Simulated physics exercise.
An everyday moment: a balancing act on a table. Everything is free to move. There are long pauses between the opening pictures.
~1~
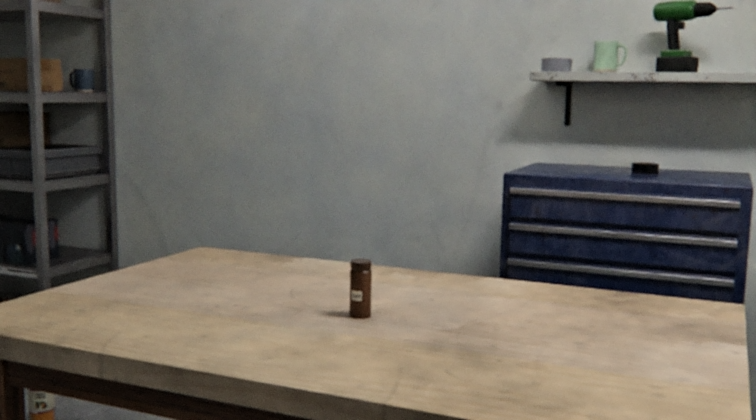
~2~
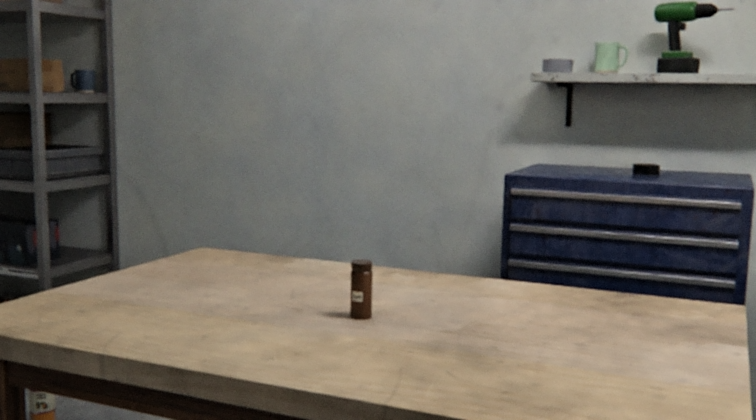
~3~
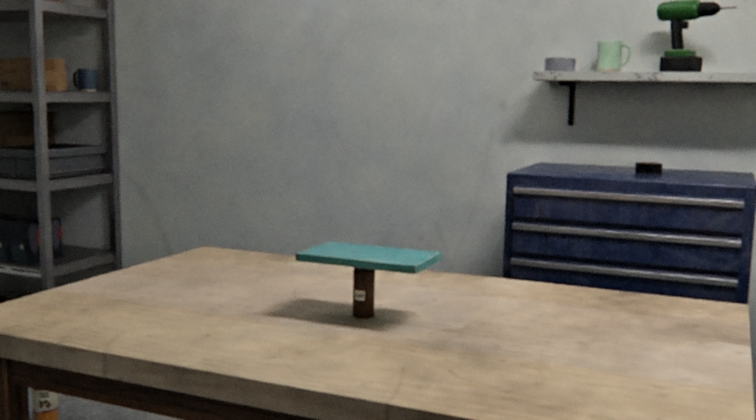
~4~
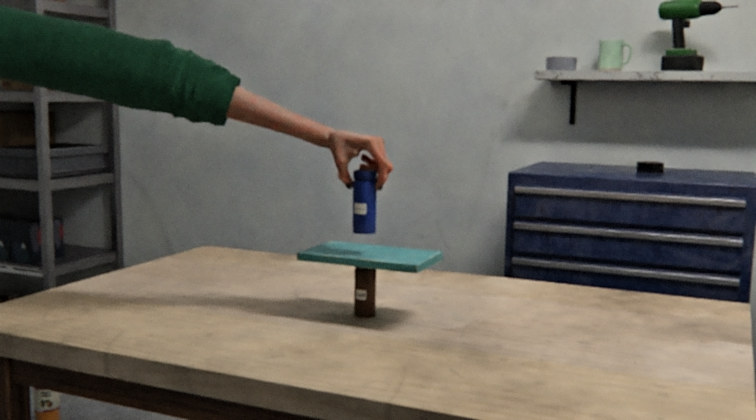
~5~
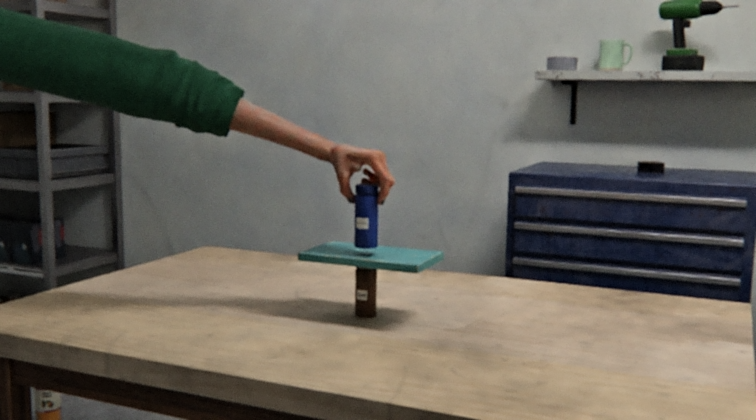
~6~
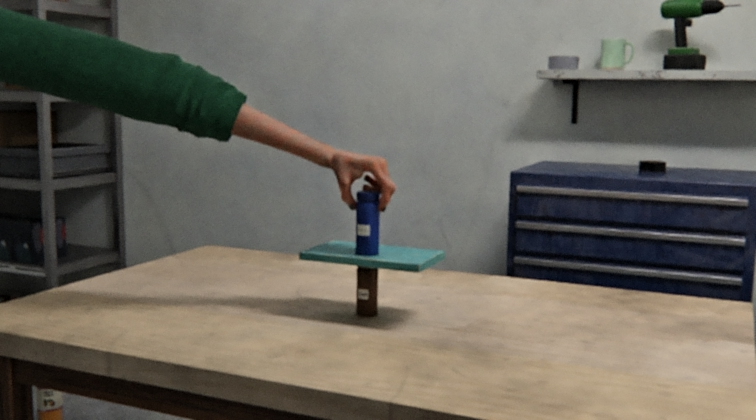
On a wooden table in a workshop, a small brown shaker stands alone, and then a flat teal board appears lying across its top. An arm in a green sleeve reaches in from the left, lowers a blue shaker onto the board above the brown one, and keeps hold of it.
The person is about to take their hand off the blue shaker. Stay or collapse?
Here the stack stays up.
Then, 0.30 s later than the last frame, all is still.
Then, 0.70 s later than the last frame, blue shaker resting near (368, 223).
When it is over, all 3 as before. End places, in pixels of the last picture, blue shaker near (368, 223). The stack keeps its balance.
